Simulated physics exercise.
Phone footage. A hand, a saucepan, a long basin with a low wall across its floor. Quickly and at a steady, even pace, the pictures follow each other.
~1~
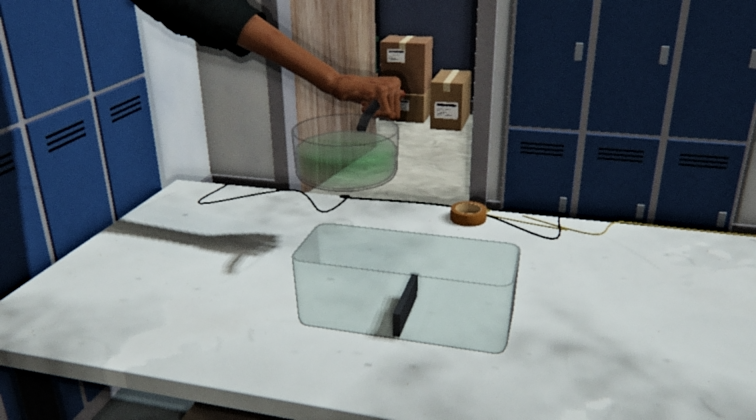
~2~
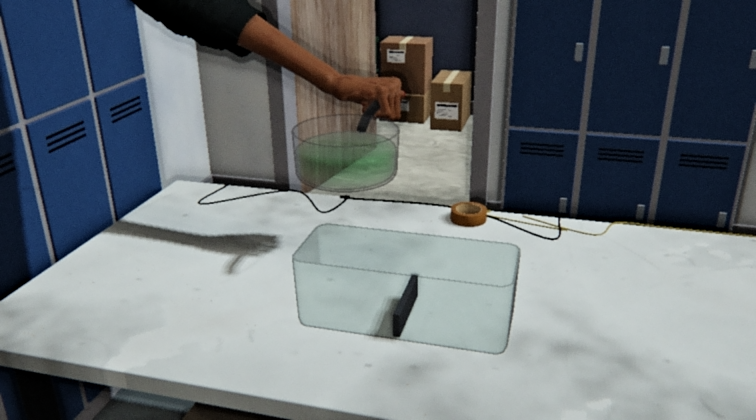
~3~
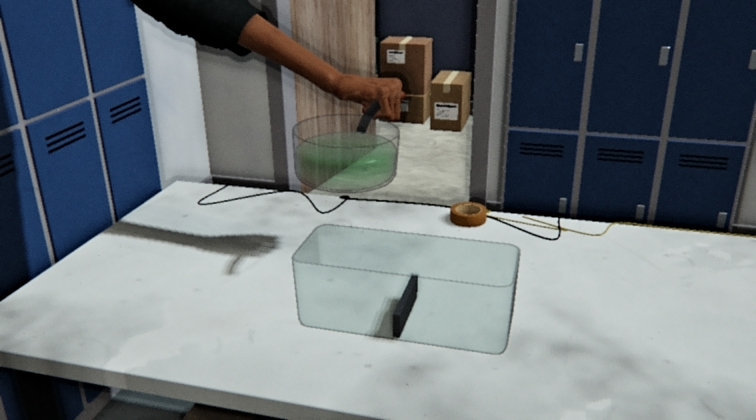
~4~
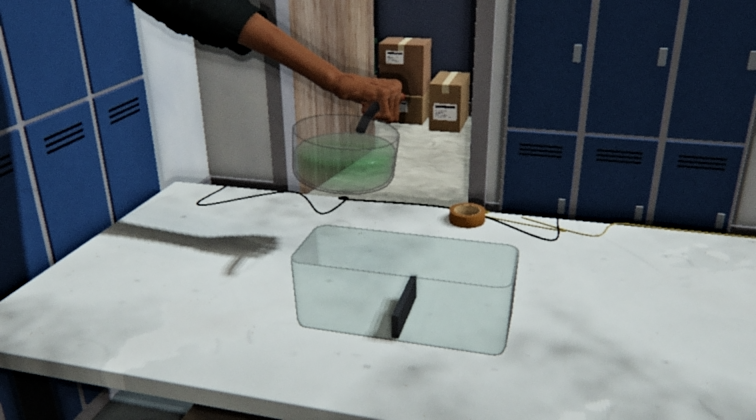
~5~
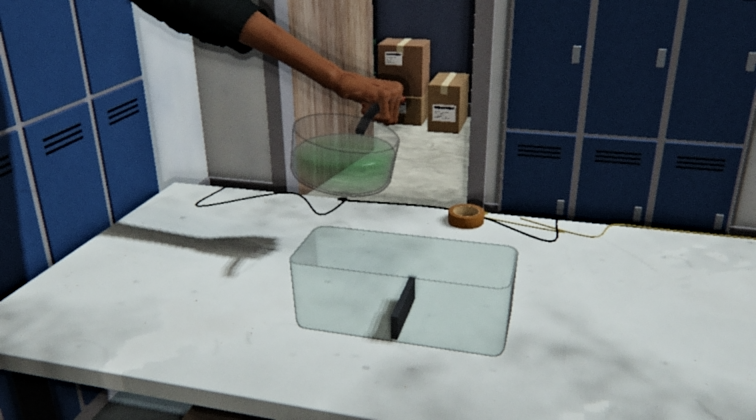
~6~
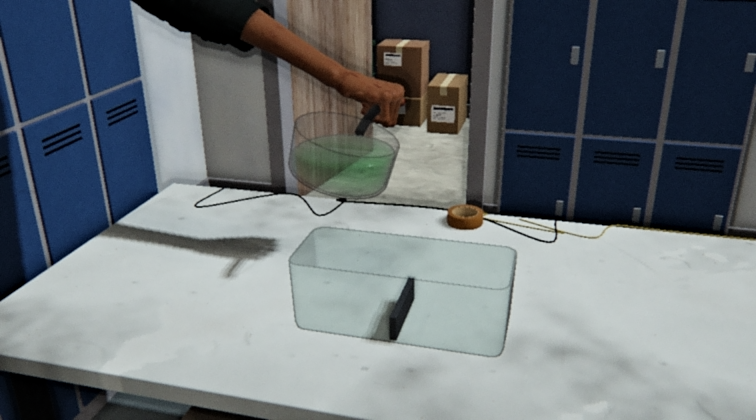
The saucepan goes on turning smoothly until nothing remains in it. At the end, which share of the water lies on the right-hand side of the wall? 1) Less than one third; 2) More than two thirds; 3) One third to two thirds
2.
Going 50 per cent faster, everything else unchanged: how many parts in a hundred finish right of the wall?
I'd estimate about 80 percent ends up there.
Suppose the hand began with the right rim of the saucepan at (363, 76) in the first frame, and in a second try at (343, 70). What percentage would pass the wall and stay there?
Estimate: 65 per cent, then 40 per cent.
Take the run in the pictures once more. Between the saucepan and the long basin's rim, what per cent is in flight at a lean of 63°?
About 30 per cent.
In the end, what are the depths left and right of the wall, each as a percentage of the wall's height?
Left of the wall 20 %, right of the wall 70 %.
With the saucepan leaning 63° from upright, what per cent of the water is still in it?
About 55 per cent.
A moment on, the saucepan is tipped part way and 55 per cent is still to pour, 0 is left of the wall and 13 right of it.
Next, the saucepan is tipped on its side and 11 per cent is still to pour, 5 is left of the wall and 74 right of it.
Then the saucepan is tipped right over and 0 per cent is still to pour, 15 is left of the wall and 83 right of it.
Later the saucepan is tipped right over and 0 per cent is still to pour, 17 is left of the wall and 83 right of it.
In the end 17 per cent lies left of the wall, 82 right of it and 1 outside.
